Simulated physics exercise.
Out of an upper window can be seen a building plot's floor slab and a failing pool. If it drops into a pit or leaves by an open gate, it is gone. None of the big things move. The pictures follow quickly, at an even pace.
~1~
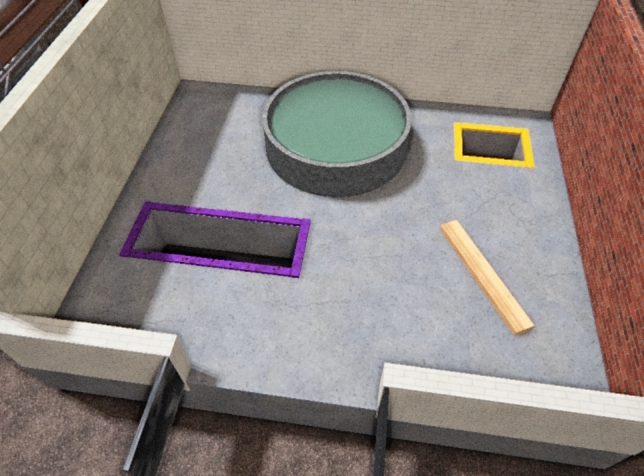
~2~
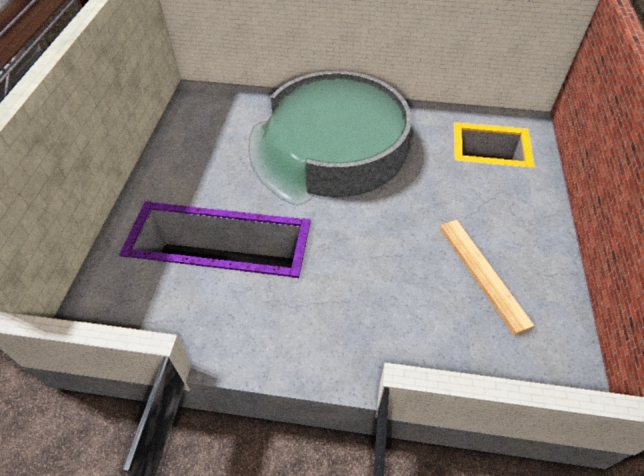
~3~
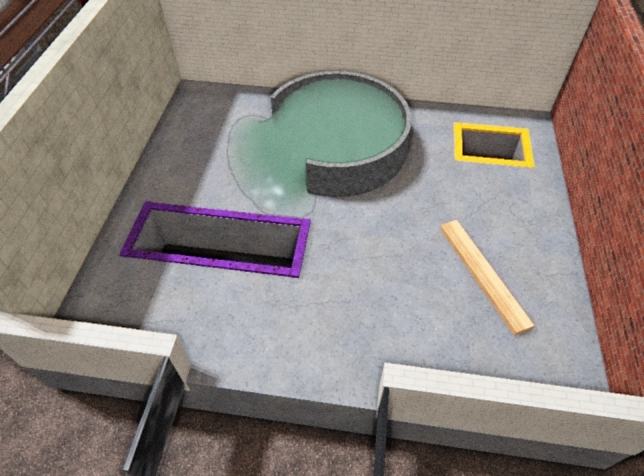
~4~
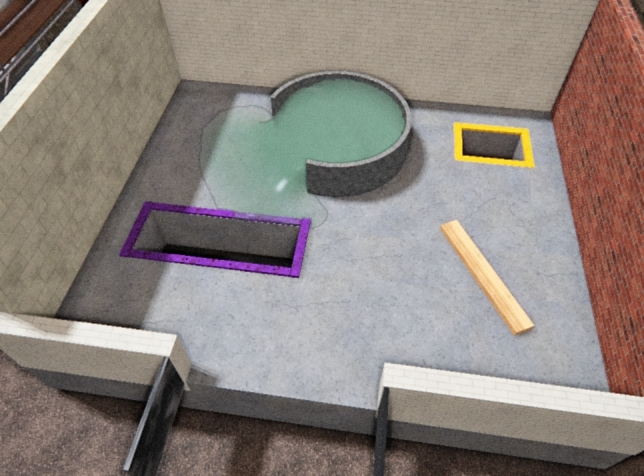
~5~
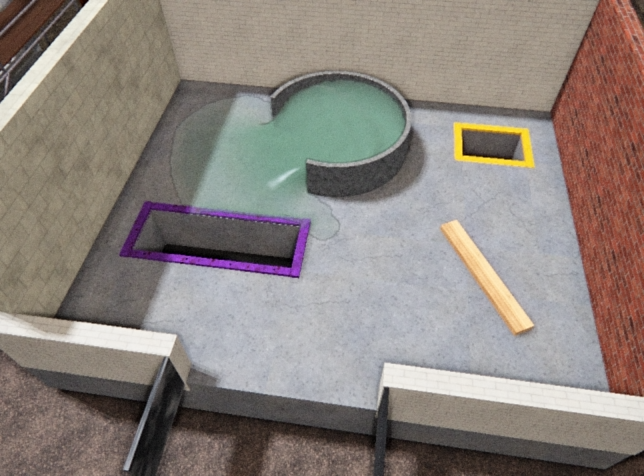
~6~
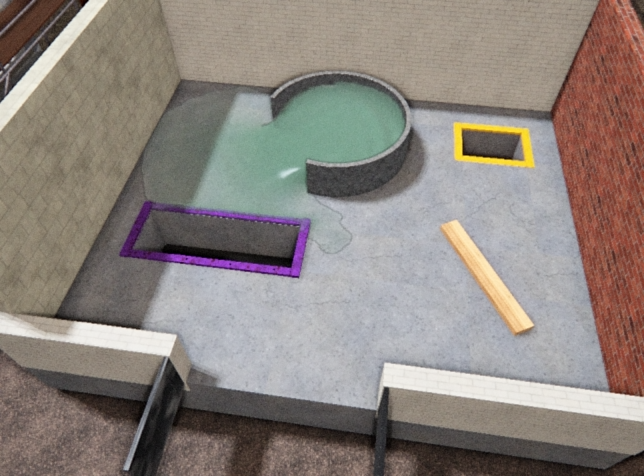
A round, dark-rimmed pool of green water stands near the back wall of a grey floor slab, seen from above through an upper window. A purple-edged rectangular pit lies at left, a yellow-edged one at back right, and a wooden plank at right near a red brick wall. The pool's left side opens, and water pours out, spreading left and forward in a thinning sheet toward the purple edging, while the view stays still.
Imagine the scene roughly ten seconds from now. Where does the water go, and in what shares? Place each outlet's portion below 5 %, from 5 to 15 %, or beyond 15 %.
Outcome: The gate will be a minor outlet short of five per cent; the purple pit will be a major outlet past fifteen per cent; the yellow pit will be a minor outlet short of five per cent.
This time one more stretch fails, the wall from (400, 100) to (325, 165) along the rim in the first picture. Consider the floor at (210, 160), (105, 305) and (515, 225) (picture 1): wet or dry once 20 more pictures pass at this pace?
First spot spared, second spot spared, third spot submerged.
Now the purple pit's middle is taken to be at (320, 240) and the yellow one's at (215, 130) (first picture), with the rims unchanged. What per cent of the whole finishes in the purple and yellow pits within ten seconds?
Purple 10%, yellow 30%.
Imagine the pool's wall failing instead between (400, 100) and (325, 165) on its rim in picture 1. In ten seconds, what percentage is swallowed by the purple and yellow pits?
For purple it's about 2 per cent, and for yellow about 30 per cent.
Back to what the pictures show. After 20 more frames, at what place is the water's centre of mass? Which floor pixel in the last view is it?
At about (241, 169).
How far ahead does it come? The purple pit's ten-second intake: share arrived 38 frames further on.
Something like 90 in a hundred.
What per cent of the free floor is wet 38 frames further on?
I'd estimate some 65 per cent.
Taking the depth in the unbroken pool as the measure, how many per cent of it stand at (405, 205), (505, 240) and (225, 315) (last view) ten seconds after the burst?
Roughly 4, 0 and 4 per cent, in turn.
A moment on, water covers 20 % of the floor; the gate 0 %, the purple pit 8 %, the yellow pit 0 %.
Next, water covers 25 % of the floor; the gate 0 %, the purple pit 15 %, the yellow pit 0 %.
Then, water covers 35 % of the floor; the gate 0 %, the purple pit 24 %, the yellow pit 0 %.
Later, water covers 65 % of the floor; the gate 1 %, the purple pit 31 %, the yellow pit 1 %.
In the end, water covers 80 % of the floor; the gate 2 %, the purple pit 35 %, the yellow pit 3 %.
